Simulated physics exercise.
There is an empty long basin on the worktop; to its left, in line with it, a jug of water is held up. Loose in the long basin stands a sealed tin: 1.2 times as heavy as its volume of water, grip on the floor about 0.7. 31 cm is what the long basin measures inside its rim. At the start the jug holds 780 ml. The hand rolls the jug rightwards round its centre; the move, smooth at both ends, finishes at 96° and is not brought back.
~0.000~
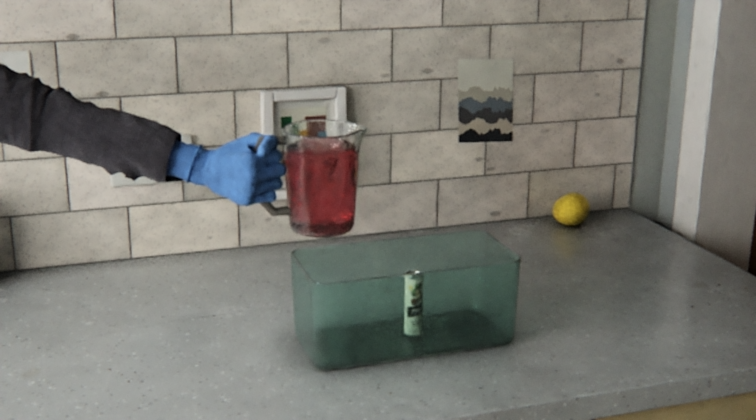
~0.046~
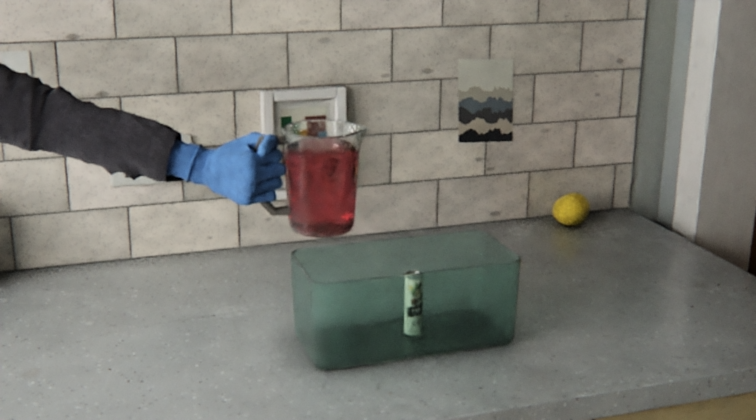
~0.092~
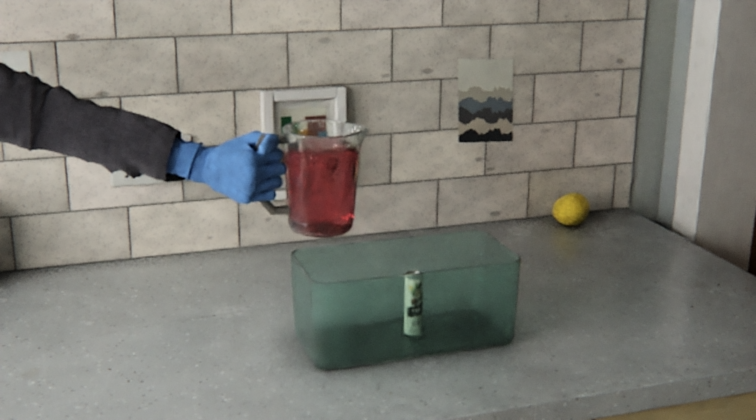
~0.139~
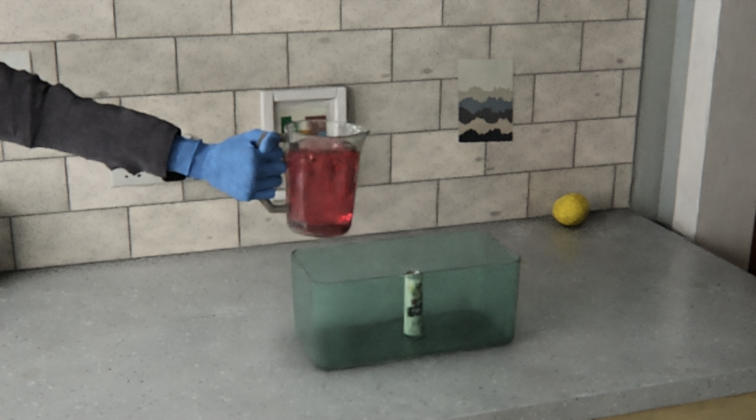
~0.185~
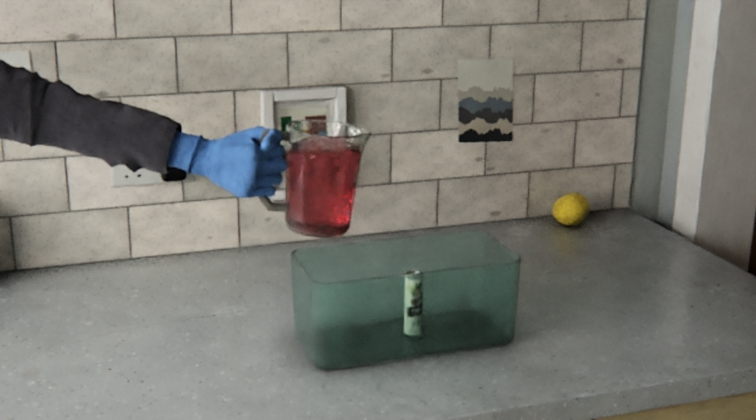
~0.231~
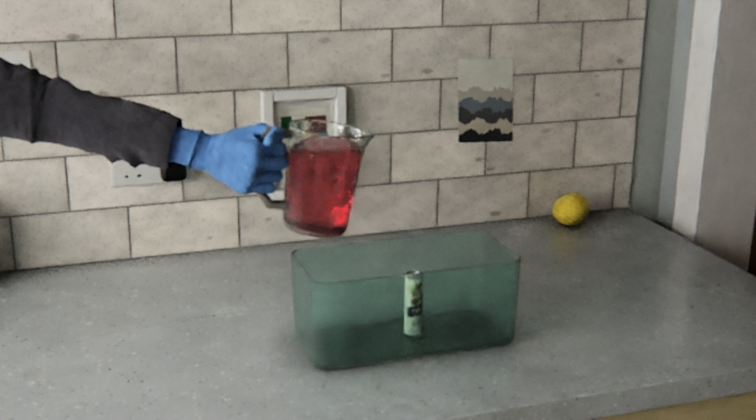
A blue-gloved hand holds a jug of red liquid and tilts it slightly rightwards.
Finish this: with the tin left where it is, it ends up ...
It ends up standing.
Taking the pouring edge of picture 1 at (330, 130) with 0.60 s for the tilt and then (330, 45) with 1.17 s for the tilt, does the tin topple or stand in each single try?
First it tips over; then it tips over.
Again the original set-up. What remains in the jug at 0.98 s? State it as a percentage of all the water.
Around 48 percent of it.
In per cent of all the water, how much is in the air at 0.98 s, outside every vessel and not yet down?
Close to 18 in every hundred parts.
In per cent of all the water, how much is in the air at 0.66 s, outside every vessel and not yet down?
Some 9 % is the figure.
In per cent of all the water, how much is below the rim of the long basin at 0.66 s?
At that time the basin holds about 1 per cent of the liquid.
Then, 0.66 s in, the tilt is 58° and 90 per cent is still to pour; the tin stands where it began.
Then, 0.98 s in, the tilt is 90° and 49 per cent is still to pour; the tin stands where it began.
Then, 1.31 s in, the tilt is 96° and 10 per cent is still to pour; the tin stands where it began.
Then, 1.67 s in, the tilt is 96° and 1 per cent is still to pour; the tin stands where it began.
Finally, the tin stands where it began.
